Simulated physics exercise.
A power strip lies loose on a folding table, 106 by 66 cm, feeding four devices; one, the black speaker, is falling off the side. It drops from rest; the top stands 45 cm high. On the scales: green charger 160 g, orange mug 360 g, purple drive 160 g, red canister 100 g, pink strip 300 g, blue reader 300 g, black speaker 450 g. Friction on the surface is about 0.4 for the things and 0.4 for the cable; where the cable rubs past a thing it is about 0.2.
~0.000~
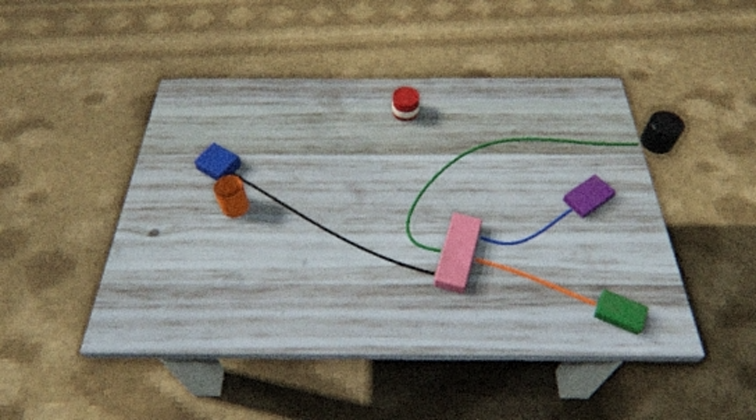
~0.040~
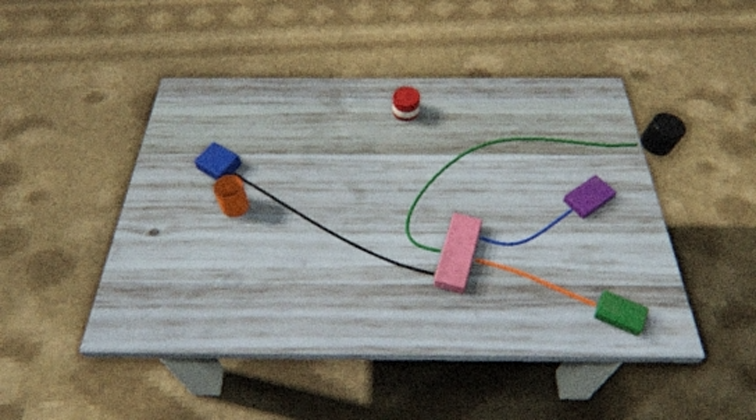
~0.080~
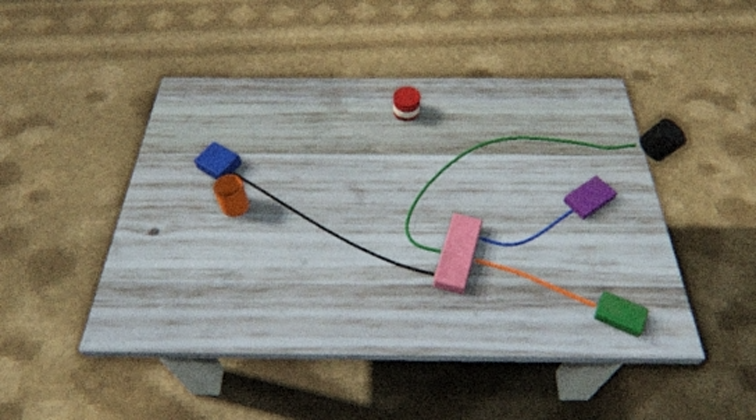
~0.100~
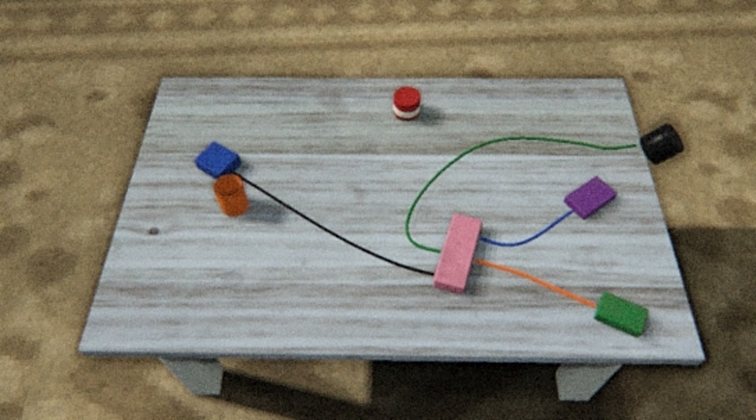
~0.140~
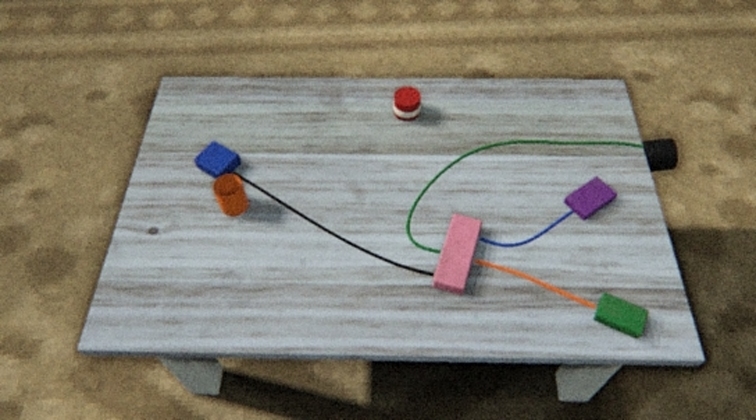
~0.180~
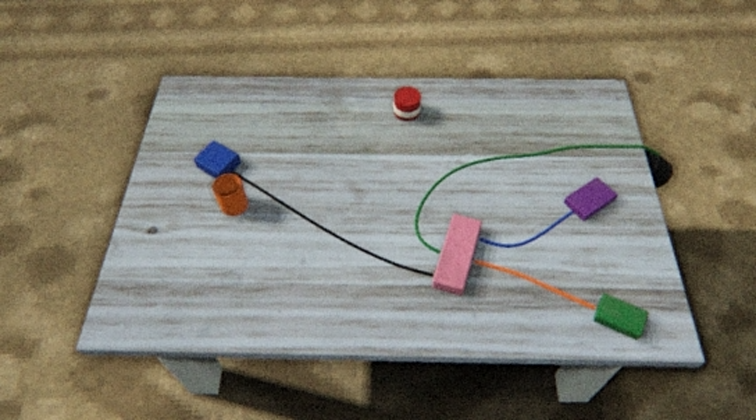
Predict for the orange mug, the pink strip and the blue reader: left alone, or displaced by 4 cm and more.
Result: Orange mug stays put, pink strip moves, blue reader moves.
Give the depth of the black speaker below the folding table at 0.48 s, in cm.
Some 40 cm.
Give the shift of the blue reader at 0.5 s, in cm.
About 6 cm.
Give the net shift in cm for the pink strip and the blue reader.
Roughly 12 cm, 9 cm.
At 0.5 s, the strip's end of the green cable at (493, 212); pink strip 10 cm off its start, blue reader 6 cm off its start, black speaker over the edge.
At 0.8 s, the strip's end of the green cable at (499, 204); pink strip 12 cm off its start, blue reader 9 cm off its start, black speaker over the edge.
At 1.1 s, the strip's end of the green cable at (499, 204); pink strip 12 cm off its start at (498, 209), blue reader 9 cm off its start at (261, 162), black speaker over the edge.
At 1.4 s, the strip's end of the green cable at (499, 204); pink strip 12 cm off its start, blue reader 9 cm off its start, black speaker over the edge.
At 2.6 s, the strip's end of the green cable at (499, 204); pink strip 12 cm off its start at (498, 209), blue reader 9 cm off its start at (261, 162), orange mug 0 cm off its start at (227, 185), black speaker over the edge.
